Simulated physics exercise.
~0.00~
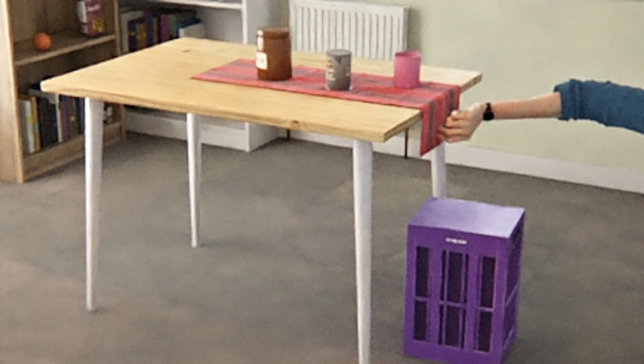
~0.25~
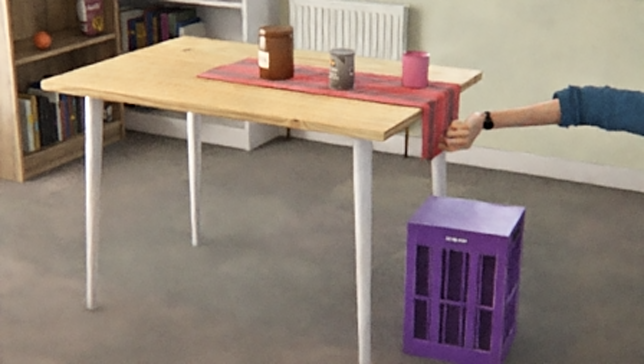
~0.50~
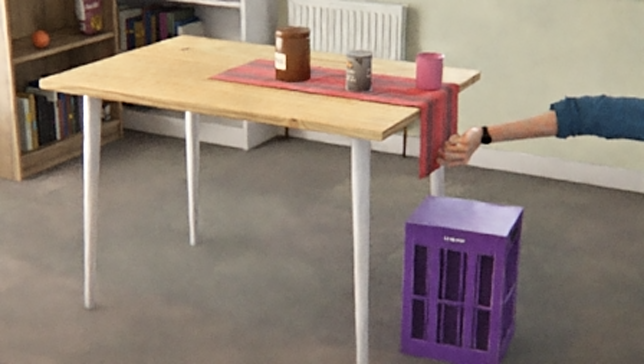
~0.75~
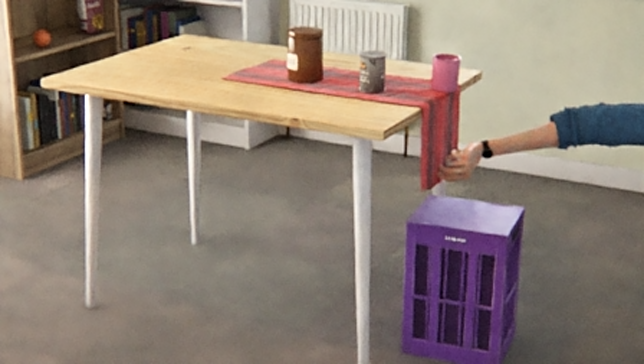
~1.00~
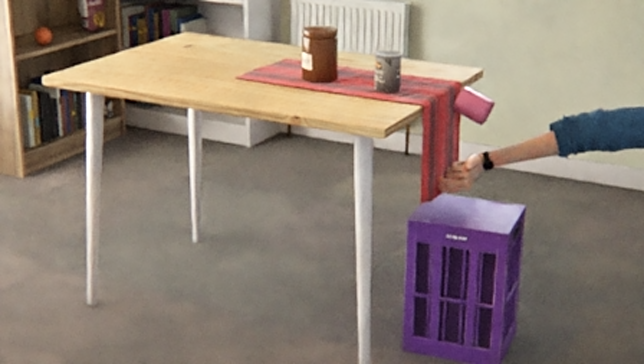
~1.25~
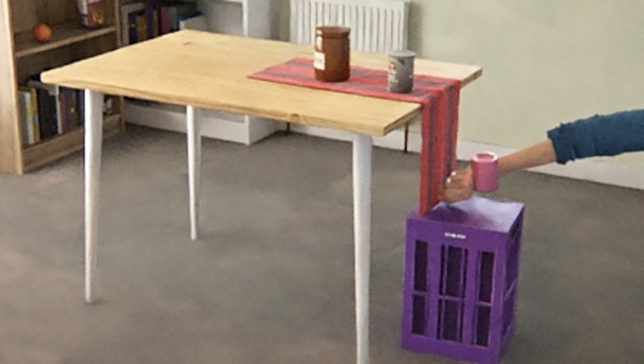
A hand pulls a red cloth down off a table edge, and a pink mug falls.
